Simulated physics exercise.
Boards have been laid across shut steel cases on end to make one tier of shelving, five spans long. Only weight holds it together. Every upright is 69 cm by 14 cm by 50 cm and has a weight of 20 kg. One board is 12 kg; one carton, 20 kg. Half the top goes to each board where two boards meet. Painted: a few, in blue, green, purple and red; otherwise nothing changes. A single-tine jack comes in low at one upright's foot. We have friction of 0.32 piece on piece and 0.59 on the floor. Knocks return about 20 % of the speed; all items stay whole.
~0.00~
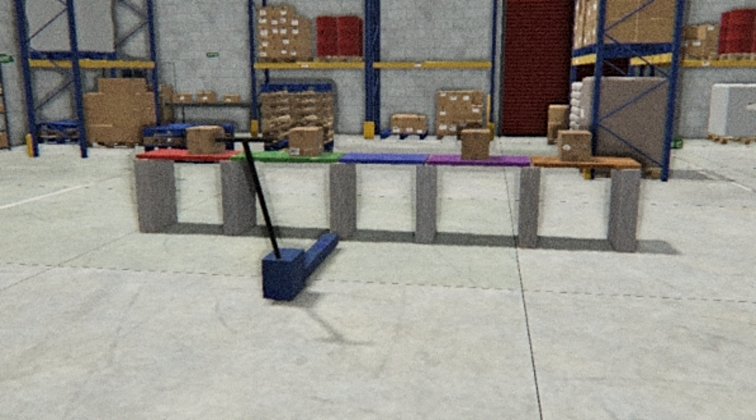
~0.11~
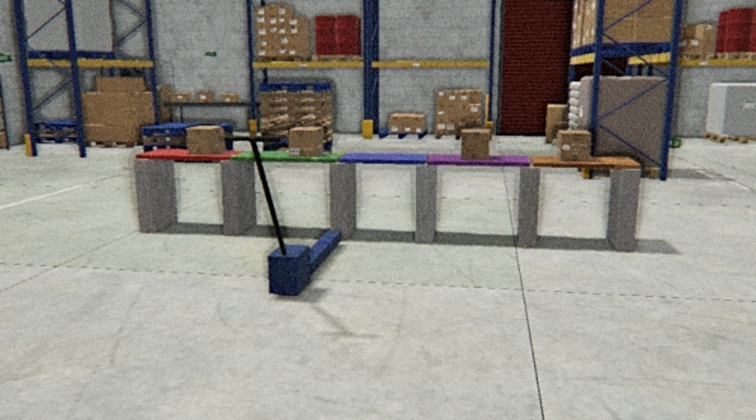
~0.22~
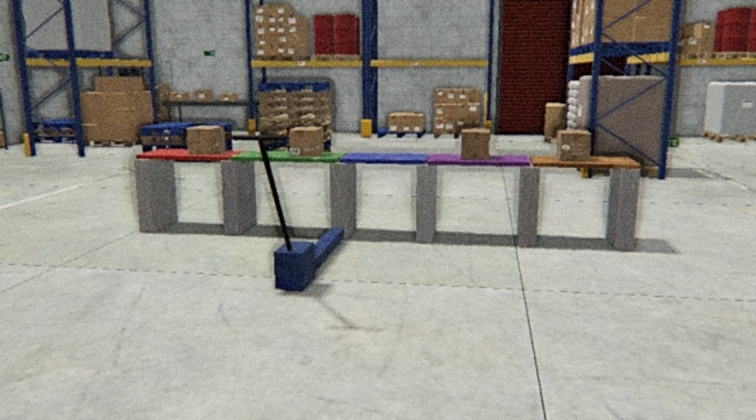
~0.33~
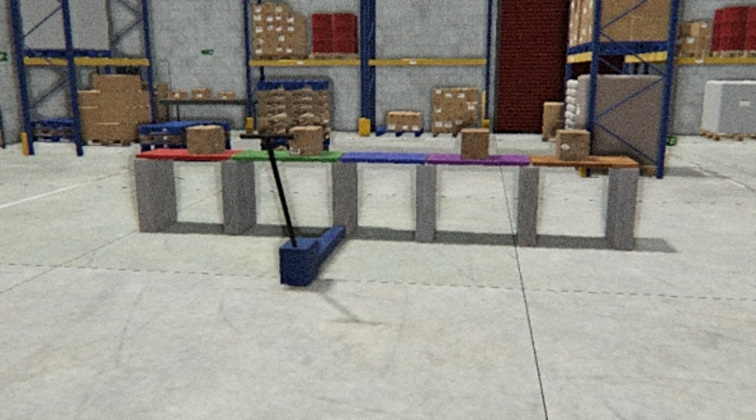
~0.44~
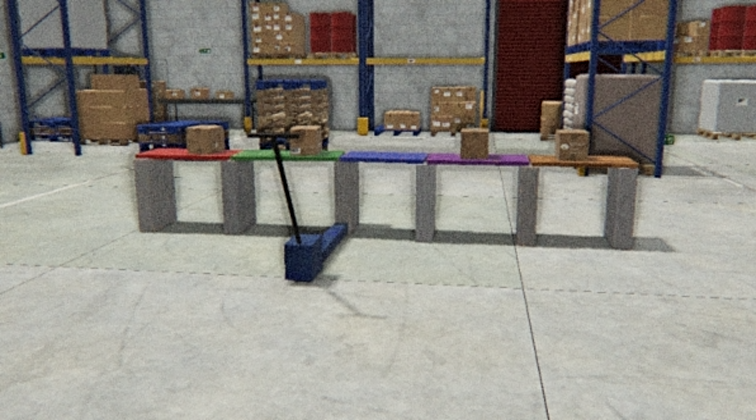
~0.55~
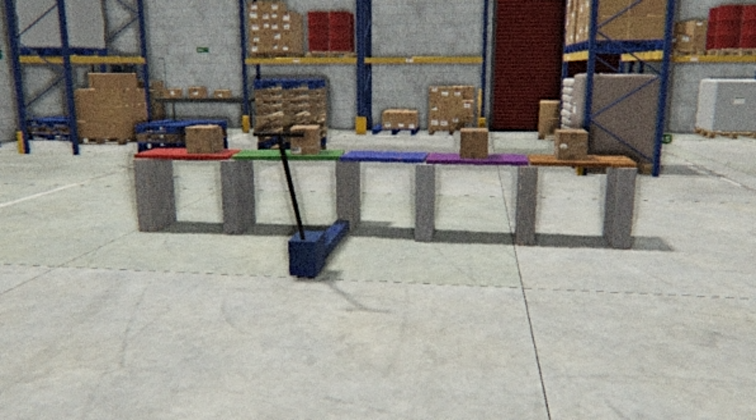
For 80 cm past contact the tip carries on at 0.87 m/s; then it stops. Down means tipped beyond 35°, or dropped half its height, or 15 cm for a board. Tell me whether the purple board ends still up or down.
The purple board ends still up.
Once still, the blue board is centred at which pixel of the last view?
I'd place it at about (399, 194) in the final view.
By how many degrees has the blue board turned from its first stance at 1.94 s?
Close to 60° of tilt compared with the start.
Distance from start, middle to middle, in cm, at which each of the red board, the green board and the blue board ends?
Red 0 cm, green 50 cm, blue 50 cm.
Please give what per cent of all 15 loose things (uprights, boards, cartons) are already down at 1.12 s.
0 %.
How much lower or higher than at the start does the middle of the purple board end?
About 0 cm lower.
After 0.74 s, none of the 15 pieces down, 4 disturbed; purple board unmoved; green board 11 cm from its place.
After 1.12 s, none of the 15 pieces down, 5 disturbed; purple board unmoved; green board 5° from how it stood.
After 1.32 s, 3 of the 15 pieces down; purple board unmoved; blue board 46° from how it stood, 29 cm lower.
After 1.94 s, 3 of the 15 pieces down; purple board unmoved; blue board 58° from how it stood, 38 cm lower.
In the end (4.3 s), 3 of the 15 pieces down; purple board unmoved; blue board 58° from how it stood, 38 cm lower; green board 44° from how it stood, 36 cm lower. From the last view, middles, purple board near (478, 159), blue board near (399, 194).
